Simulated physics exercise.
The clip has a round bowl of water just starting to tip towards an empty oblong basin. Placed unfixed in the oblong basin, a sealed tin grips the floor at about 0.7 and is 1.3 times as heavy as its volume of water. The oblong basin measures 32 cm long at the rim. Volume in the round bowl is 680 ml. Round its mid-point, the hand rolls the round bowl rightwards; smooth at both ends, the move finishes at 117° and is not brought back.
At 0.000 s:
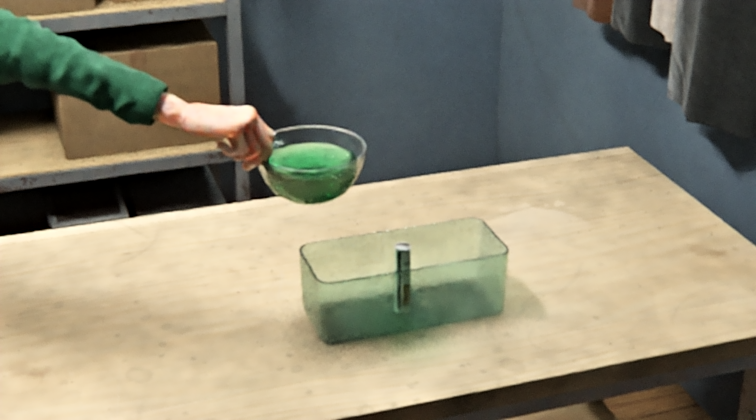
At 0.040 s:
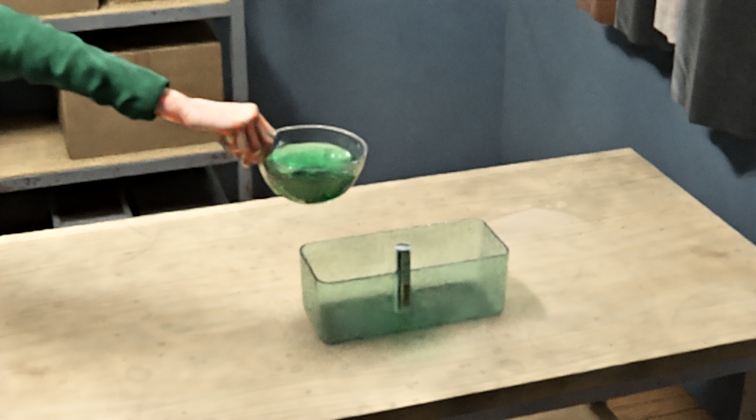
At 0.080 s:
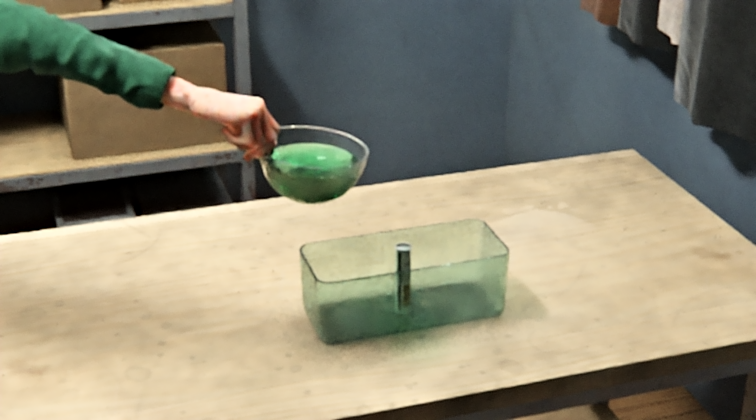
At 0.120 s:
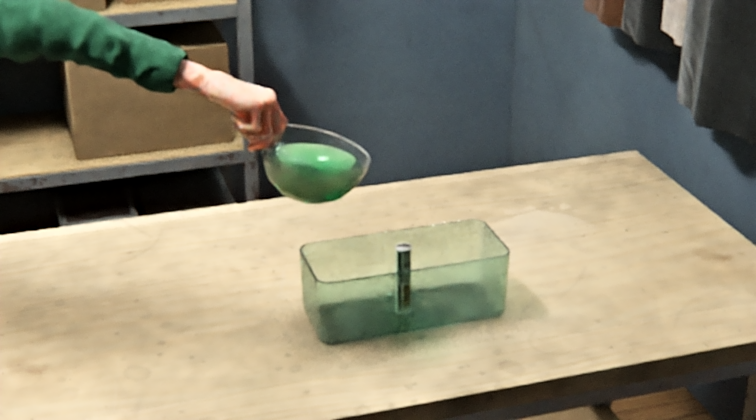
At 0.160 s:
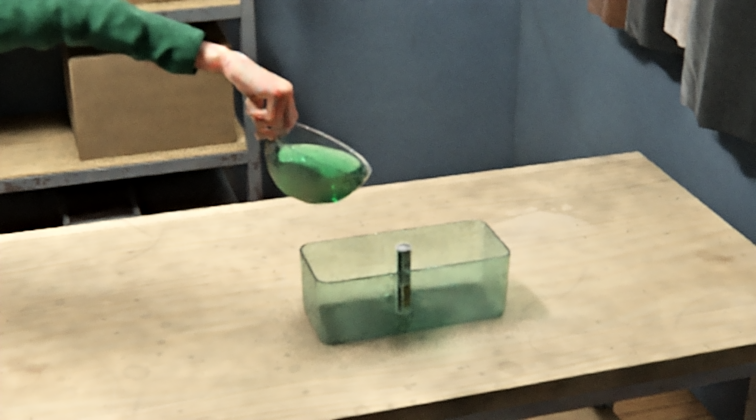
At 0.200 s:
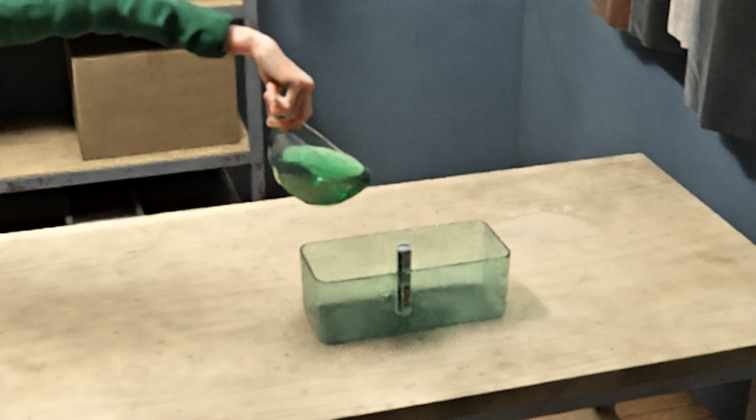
Hand in a green sleeve steadily tilting a clear round bowl of green liquid rightwards above an oblong basin on a table.
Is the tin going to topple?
It pitches over.
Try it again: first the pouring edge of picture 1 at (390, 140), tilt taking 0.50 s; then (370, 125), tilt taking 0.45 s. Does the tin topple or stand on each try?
The tin stays vertical the first time and overturns the second time.
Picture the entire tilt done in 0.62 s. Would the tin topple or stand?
After the tilt, the tin has tipped over.
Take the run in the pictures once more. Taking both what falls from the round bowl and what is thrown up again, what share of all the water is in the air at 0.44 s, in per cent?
About 38 per cent.
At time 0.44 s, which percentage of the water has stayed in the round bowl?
2 %.
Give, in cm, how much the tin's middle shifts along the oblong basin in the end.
It finishes around 4.5 cm from where it began.
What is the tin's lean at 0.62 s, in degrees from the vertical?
Near 5° from upright.
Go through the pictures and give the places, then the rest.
Tilt 0°; pouring edge (363, 142); surface from (261, 168) to (357, 154); the oblong basin's rim runs from (309, 266) to (495, 235); the tin's top is at (403, 249), in the first frame.
Tilt 2°; pouring edge (364, 143); surface from (261, 166) to (357, 155), in the second frame.
Tilt 7°; pouring edge (365, 148); surface from (262, 164) to (358, 157), in the third frame.
Tilt 16°; pouring edge (367, 155); surface from (265, 161) to (361, 160), in the fourth frame.
Tilt 27°; pouring edge (367, 166); surface from (268, 159) to (364, 163), in the fifth frame.
Tilt 40°; pouring edge (365, 178); surface from (271, 161) to (354, 165); 3 per cent is over the edge, in the sixth frame.
By 0.44 s the tilt is 113° and 2 per cent is still to pour; the tin stands where it began.
By 0.62 s the tilt is 117° and 0 per cent is still to pour; the tin leans 7°.
By 0.80 s the tilt is 117° and 0 per cent is still to pour; the tin leans 5°.
By 1.00 s the tilt is 117° and 0 per cent is still to pour; the tin leans 11°.
At rest the tin lies on its side.
